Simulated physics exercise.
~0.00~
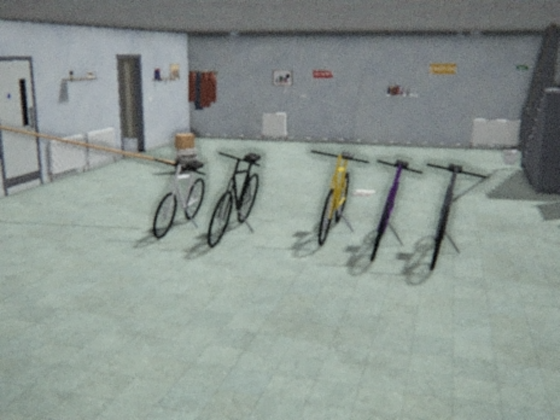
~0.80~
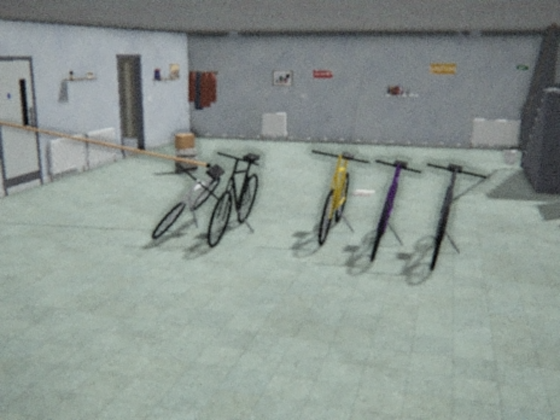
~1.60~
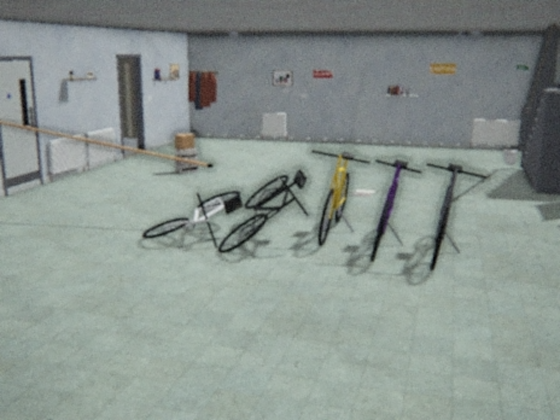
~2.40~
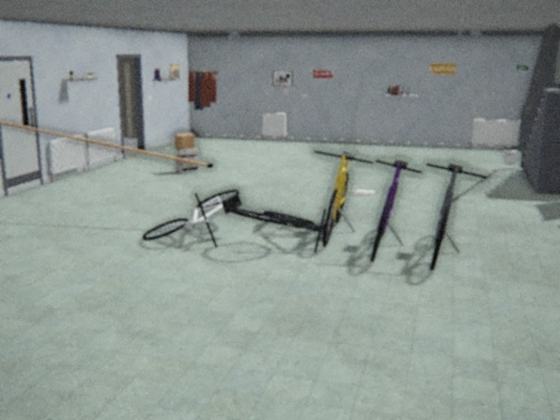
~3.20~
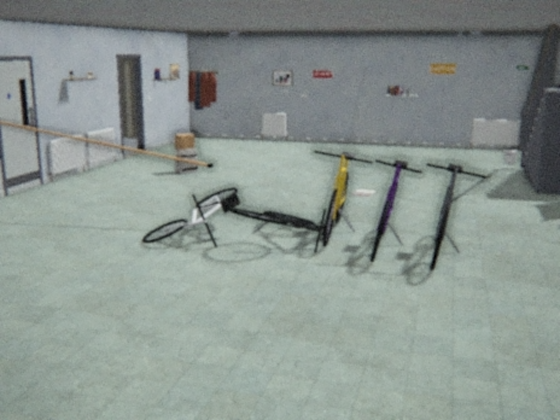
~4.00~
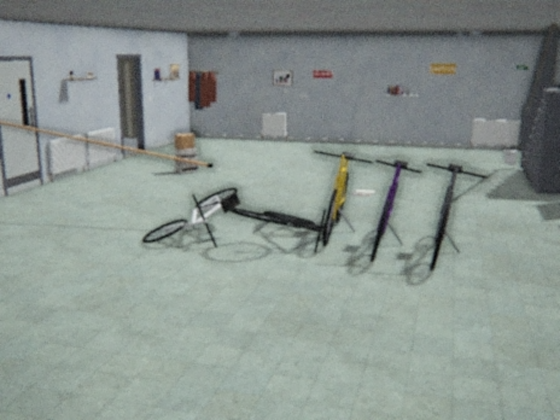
A pole tips the first bicycle into the next, and both fall, leaving three standing.
